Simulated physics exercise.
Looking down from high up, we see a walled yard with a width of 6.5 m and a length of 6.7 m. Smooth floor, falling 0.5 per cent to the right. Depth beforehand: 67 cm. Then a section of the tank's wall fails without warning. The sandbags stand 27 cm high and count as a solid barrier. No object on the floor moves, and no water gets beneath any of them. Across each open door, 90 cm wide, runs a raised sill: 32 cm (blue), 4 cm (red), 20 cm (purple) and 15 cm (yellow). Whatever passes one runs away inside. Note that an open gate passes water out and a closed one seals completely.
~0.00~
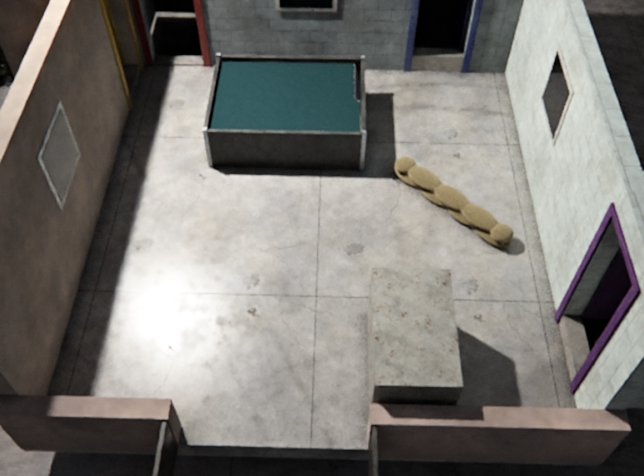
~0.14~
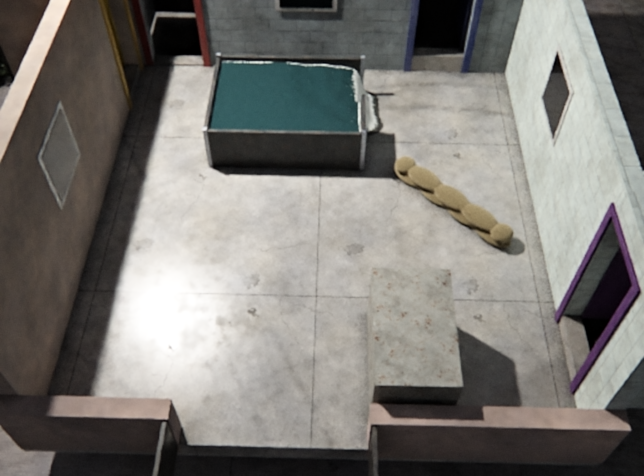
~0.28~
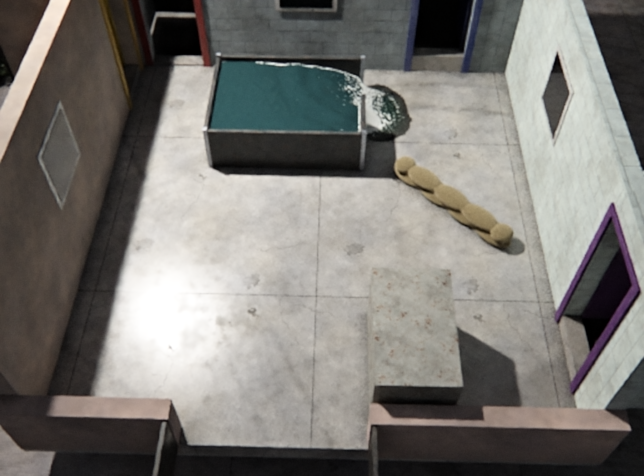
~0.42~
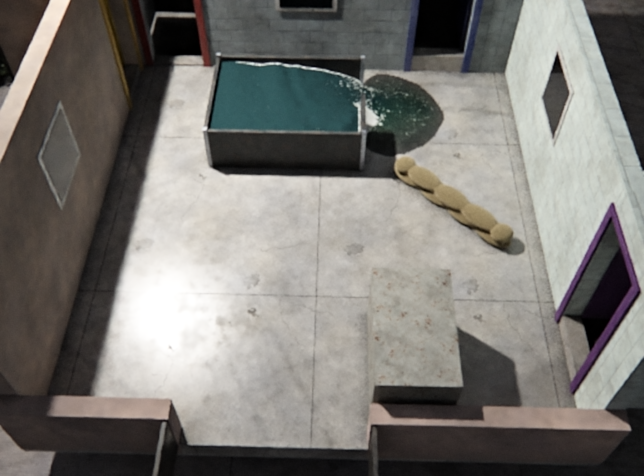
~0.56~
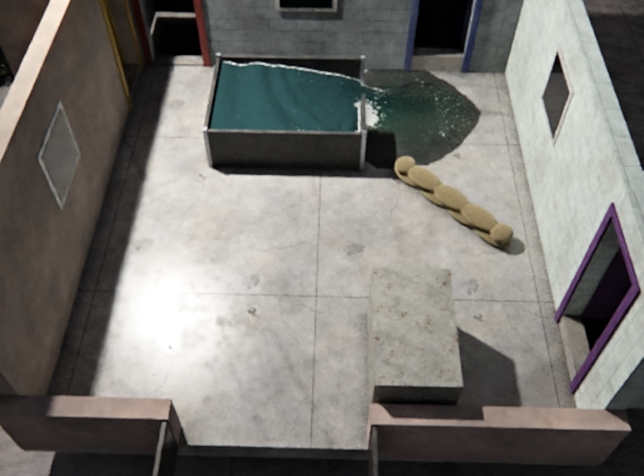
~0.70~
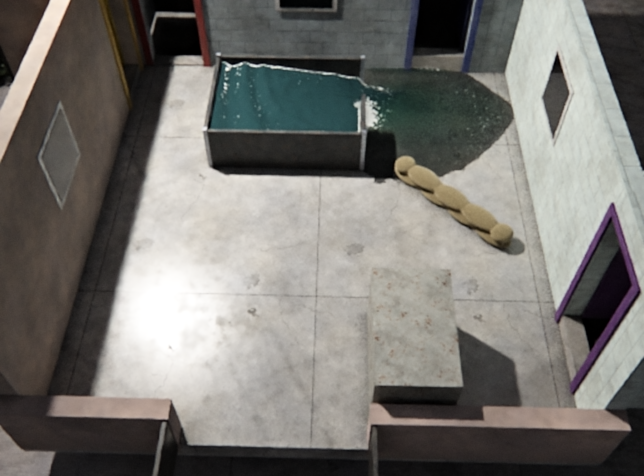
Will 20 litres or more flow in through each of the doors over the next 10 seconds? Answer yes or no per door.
Blue door: No, red door: No, purple door: No, yellow door: No.
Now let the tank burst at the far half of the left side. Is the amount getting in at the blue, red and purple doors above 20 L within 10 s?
Then blue does not exceed it, red exceeds it, purple does not exceed it.
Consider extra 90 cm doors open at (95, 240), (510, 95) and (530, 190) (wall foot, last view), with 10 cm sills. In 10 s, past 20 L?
Door 1: Lower; door 2: Higher; door 3: Higher.
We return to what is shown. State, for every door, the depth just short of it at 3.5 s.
Readings (cm): Blue = 23; red = 0; purple = 5; yellow = 0.
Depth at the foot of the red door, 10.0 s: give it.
6.0 cm or so.
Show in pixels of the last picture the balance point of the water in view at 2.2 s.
It lies at roughly (355, 125) in pixels.
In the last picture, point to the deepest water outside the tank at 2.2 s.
You'll find it around (468, 79).
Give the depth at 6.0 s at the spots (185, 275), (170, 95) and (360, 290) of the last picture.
Spot one 0 cm, spot two 1 cm, spot three 1 cm.
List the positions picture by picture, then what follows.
In the first frame, still water, 67 cm deep, in the tank at (288, 96).
In the second frame, the front is at (371, 131), 0.5 m from the gap at (360, 102); 0.2 m2 of floor is under water; 67 cm left at the back of the tank.
In the third frame, the front is at (403, 127), 0.8 m from the gap at (360, 103); 0.7 m2 of floor is under water; 67 cm left at the back of the tank.
In the fourth frame, the front is at (436, 123), 1.3 m from the gap at (360, 104); 1.7 m2 of floor is under water; 67 cm left at the back of the tank.
In the fifth frame, water pours out at (360, 103) and has run 1.9 m, to (474, 111); typically 5 cm deep outside, 67 cm at the tank's back.
In the sixth frame, the front is at (505, 107), 2.5 m from the gap at (360, 103); 4.7 m2 of floor is under water; 62 cm left at the back of the tank.
After 1.4 s water covers 15 % of the floor and is deepest (49 cm) near (498, 73); blue door 24 cm at the sill, 0 L in, red door not reached, purple door not reached, yellow door not reached.
After 2.2 s water covers 20 % of the floor and is deepest (42 cm) near (468, 79); blue door 21 cm at the sill, 0 L in, red door not reached, purple door not reached, yellow door not reached.
After 3.5 s water covers 25 % of the floor and is deepest (35 cm) near (528, 223); blue door 23 cm at the sill, 0 L in, red door not reached, purple door 5 cm at the sill, 0 L in, yellow door not reached.
After 6.0 s water covers 40 % of the floor and is deepest (24 cm) near (499, 80); blue door 20 cm at the sill, 0 L in, red door 2 cm at the sill, 0 L in, purple door 10 cm at the sill, 0 L in, yellow door not reached.
After 10.0 s water covers 65 % of the floor and is deepest (16 cm) near (525, 204); blue door 15 cm at the sill, 0 L in, red door 6 cm at the sill, 5 L in, purple door 12 cm at the sill, 0 L in, yellow door 8 cm at the sill, 0 L in.
